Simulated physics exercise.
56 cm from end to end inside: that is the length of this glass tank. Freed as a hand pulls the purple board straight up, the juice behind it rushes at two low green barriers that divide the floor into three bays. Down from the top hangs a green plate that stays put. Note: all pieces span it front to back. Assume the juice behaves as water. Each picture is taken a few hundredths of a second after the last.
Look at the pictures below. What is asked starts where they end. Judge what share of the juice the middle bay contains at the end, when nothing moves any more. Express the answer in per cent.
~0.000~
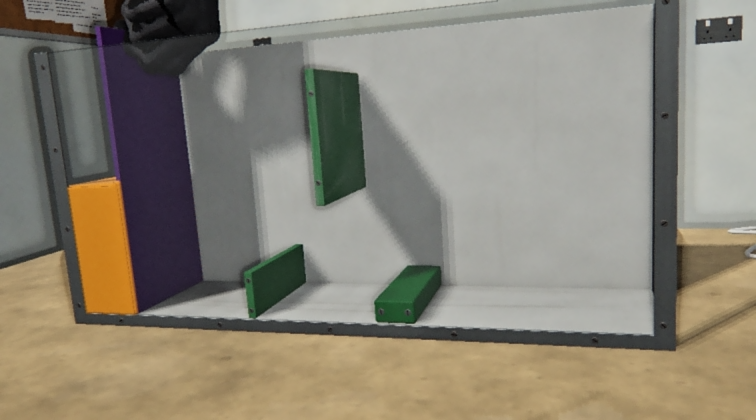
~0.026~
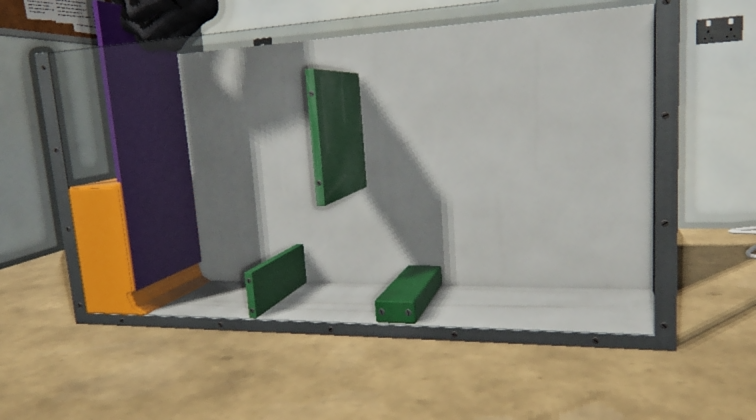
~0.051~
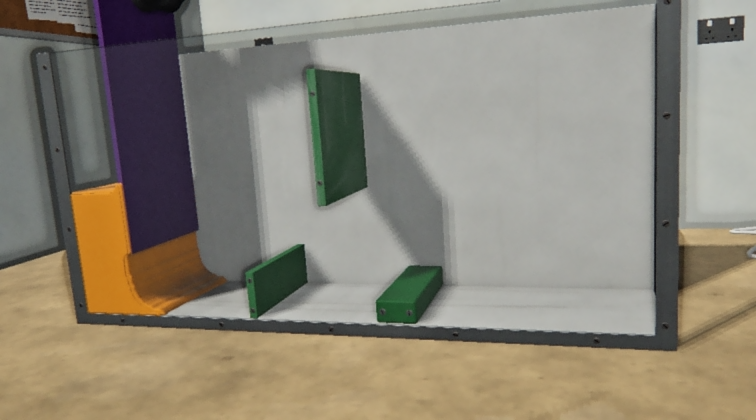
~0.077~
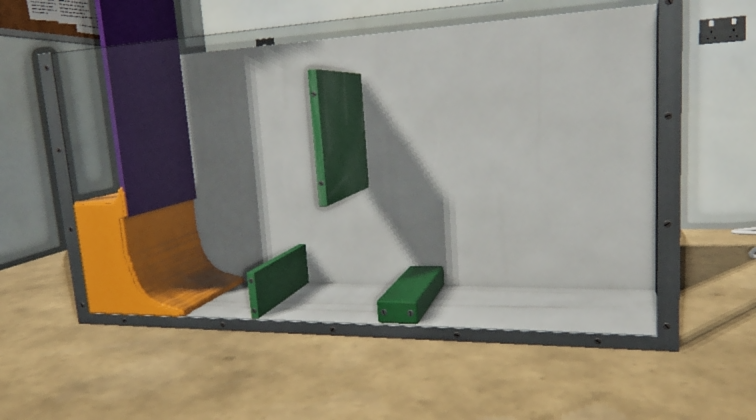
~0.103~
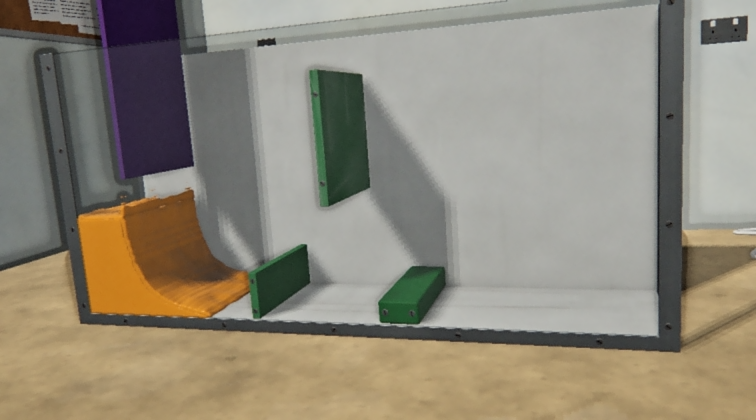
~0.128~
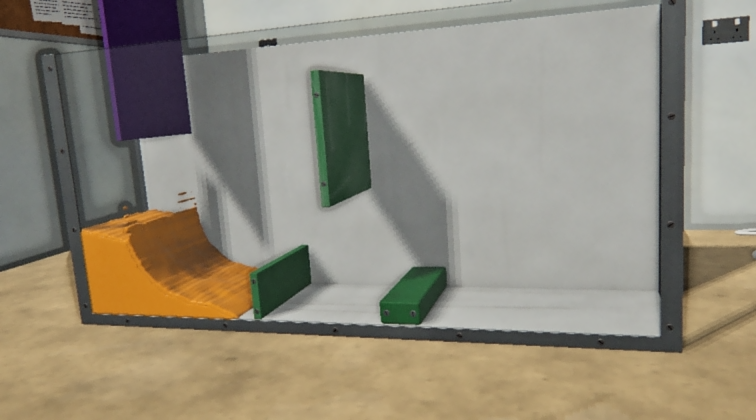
It contains about 28 in every hundred parts of the juice.
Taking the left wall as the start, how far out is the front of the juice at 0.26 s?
It has got out to near 22 cm from the left end.
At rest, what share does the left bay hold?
Settled share: Around 66 per cent.
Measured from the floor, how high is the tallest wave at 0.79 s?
About 8.5 cm.
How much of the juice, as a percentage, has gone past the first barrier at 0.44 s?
Roughly 34 per cent.
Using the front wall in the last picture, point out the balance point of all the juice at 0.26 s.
Roughly at pixel (185, 283).
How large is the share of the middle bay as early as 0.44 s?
Some 34 in a hundred.
By 0.26 s 89 per cent is still short of the first barrier, 0 is over the second.
By 0.44 s 66 per cent is still short of the first barrier, 0 is over the second.
By 0.79 s 66 per cent is still short of the first barrier, 5 is over the second.
At rest it is 65 per cent left, 28 middle, 6 right.
